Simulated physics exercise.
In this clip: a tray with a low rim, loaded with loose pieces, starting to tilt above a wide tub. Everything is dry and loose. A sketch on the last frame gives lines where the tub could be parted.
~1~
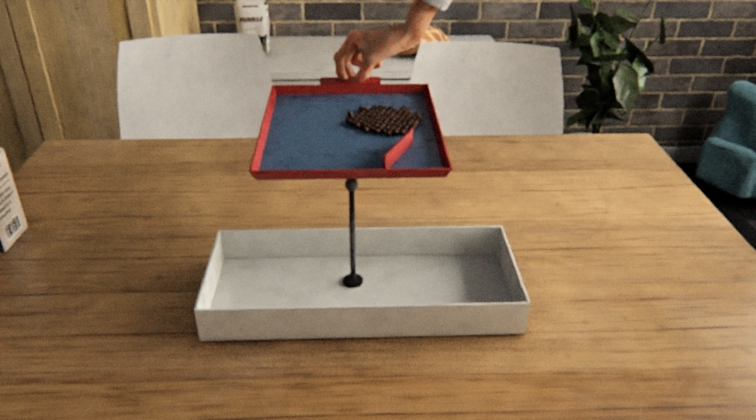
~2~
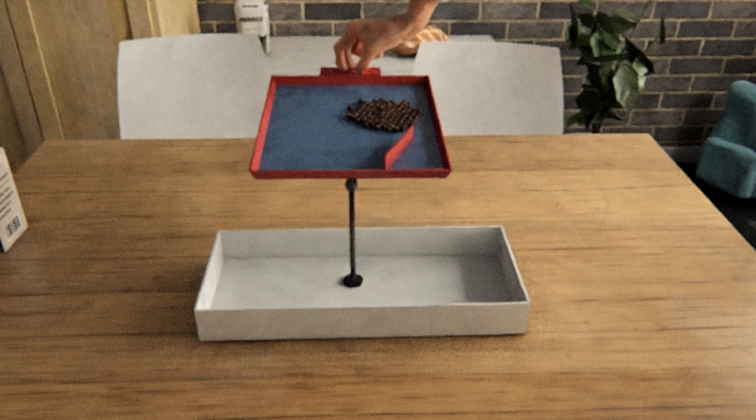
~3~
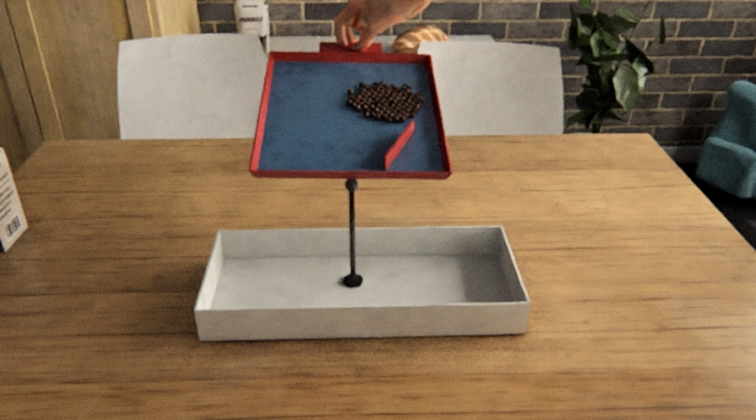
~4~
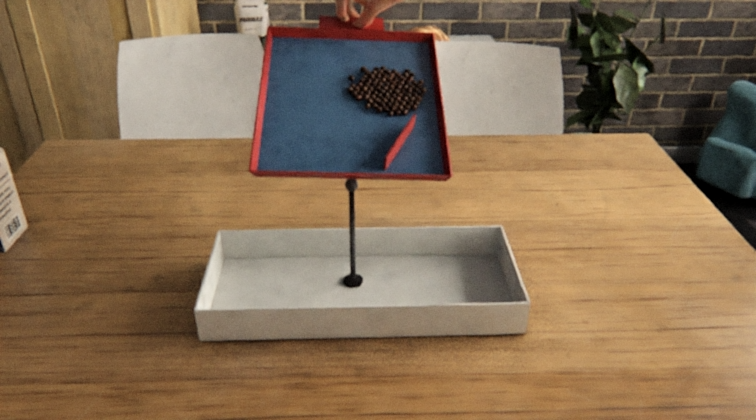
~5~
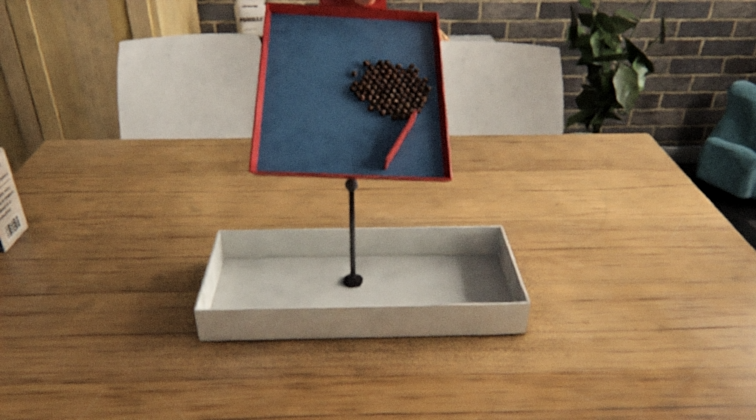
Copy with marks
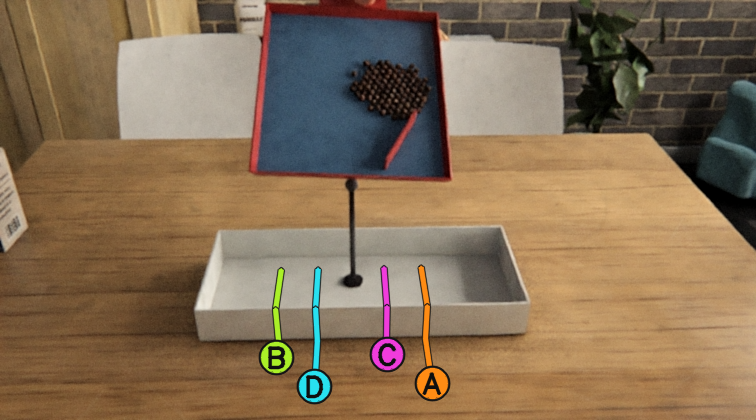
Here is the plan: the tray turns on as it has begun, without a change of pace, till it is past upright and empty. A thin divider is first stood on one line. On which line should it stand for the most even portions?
Choose C.
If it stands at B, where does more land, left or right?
Right.
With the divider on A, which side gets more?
The left side.
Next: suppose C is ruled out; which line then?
The answer is A.
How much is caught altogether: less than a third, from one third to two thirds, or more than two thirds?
More than two thirds.
On the marked copy, line A crosses the front rim at (427, 305); line B crosses the front rim at (275, 308); line C crosses the front rim at (386, 306); line D crosses the front rim at (315, 307).
Choosing A, of what is caught, the larger part on the left of the divider, roughly a quarter on the right.
Choosing B, of what is caught, just a few on the left of the divider, almost all on the right.
Choosing C, of what is caught, roughly two thirds on the left of the divider, roughly a third on the right.
Choosing D, of what is caught, about a tenth on the left of the divider, almost all on the right.
